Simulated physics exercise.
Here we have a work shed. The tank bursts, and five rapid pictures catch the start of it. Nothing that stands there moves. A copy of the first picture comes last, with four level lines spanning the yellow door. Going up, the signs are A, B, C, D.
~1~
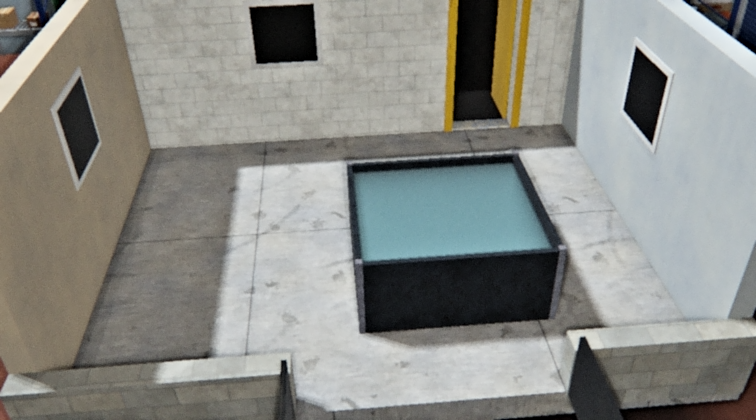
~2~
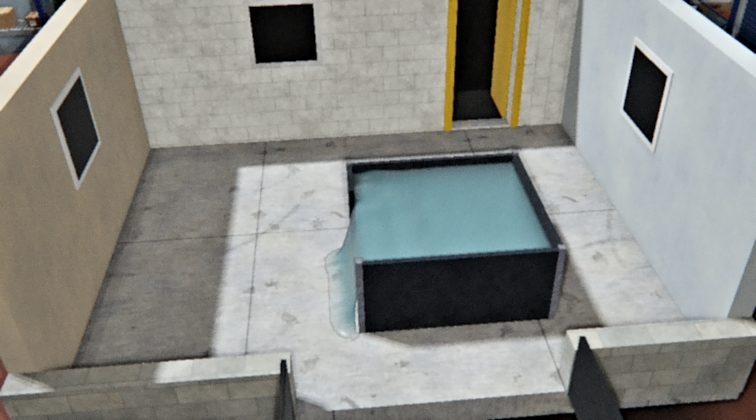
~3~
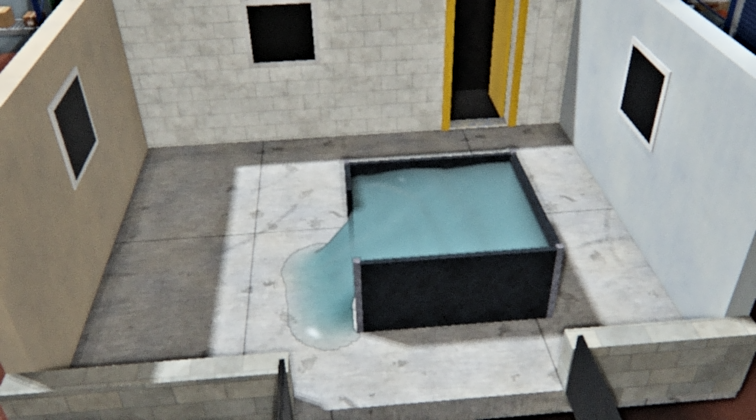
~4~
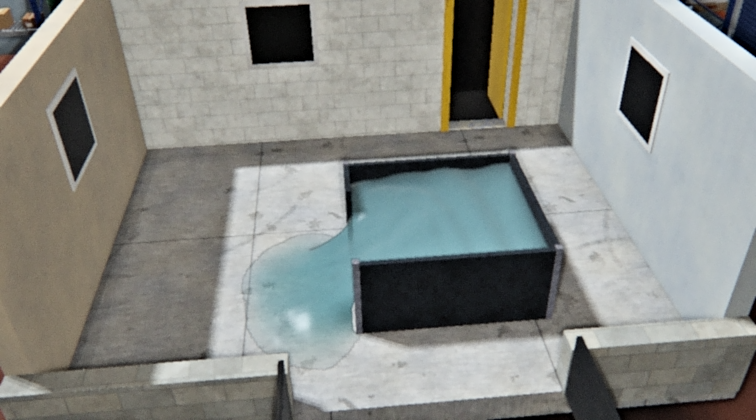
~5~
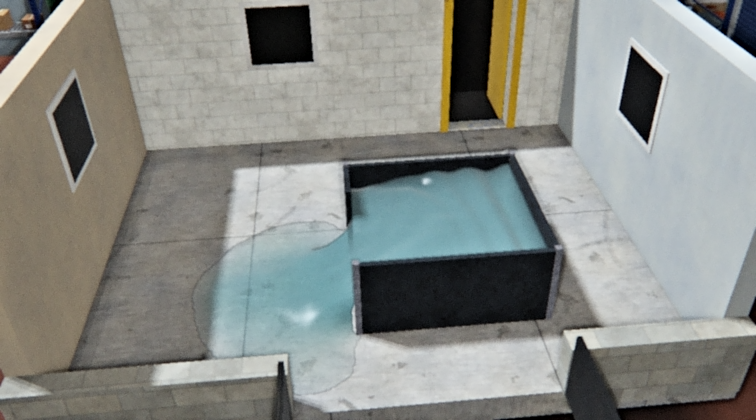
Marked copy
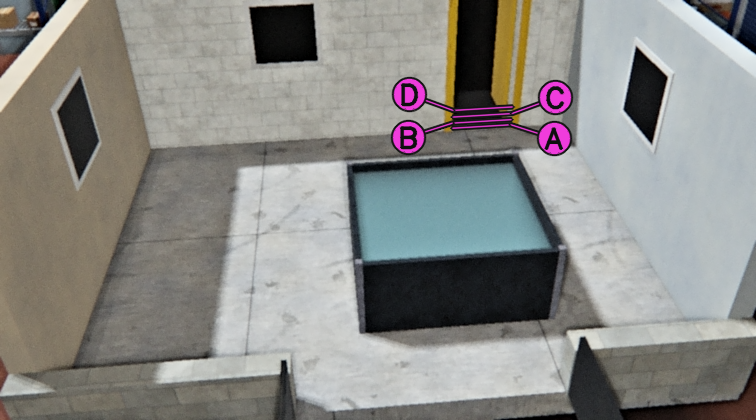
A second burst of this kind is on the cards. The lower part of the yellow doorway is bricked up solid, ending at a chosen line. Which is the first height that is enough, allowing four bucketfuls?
It is B.
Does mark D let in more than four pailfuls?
No, not at all.
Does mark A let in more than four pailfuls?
Yes, that goes wrong.
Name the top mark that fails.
That would be A.
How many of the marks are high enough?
Three of the four.
On the marked copy, A at (481, 126); B at (482, 121); C at (482, 115); D at (482, 108); from the bottom up A, B, C, D.
Choosing A, about 7 bucketfuls get in.
Choosing B, a splash gets over, under a bucket.
Choosing C, nothing gets over.
Choosing D, nothing gets over.
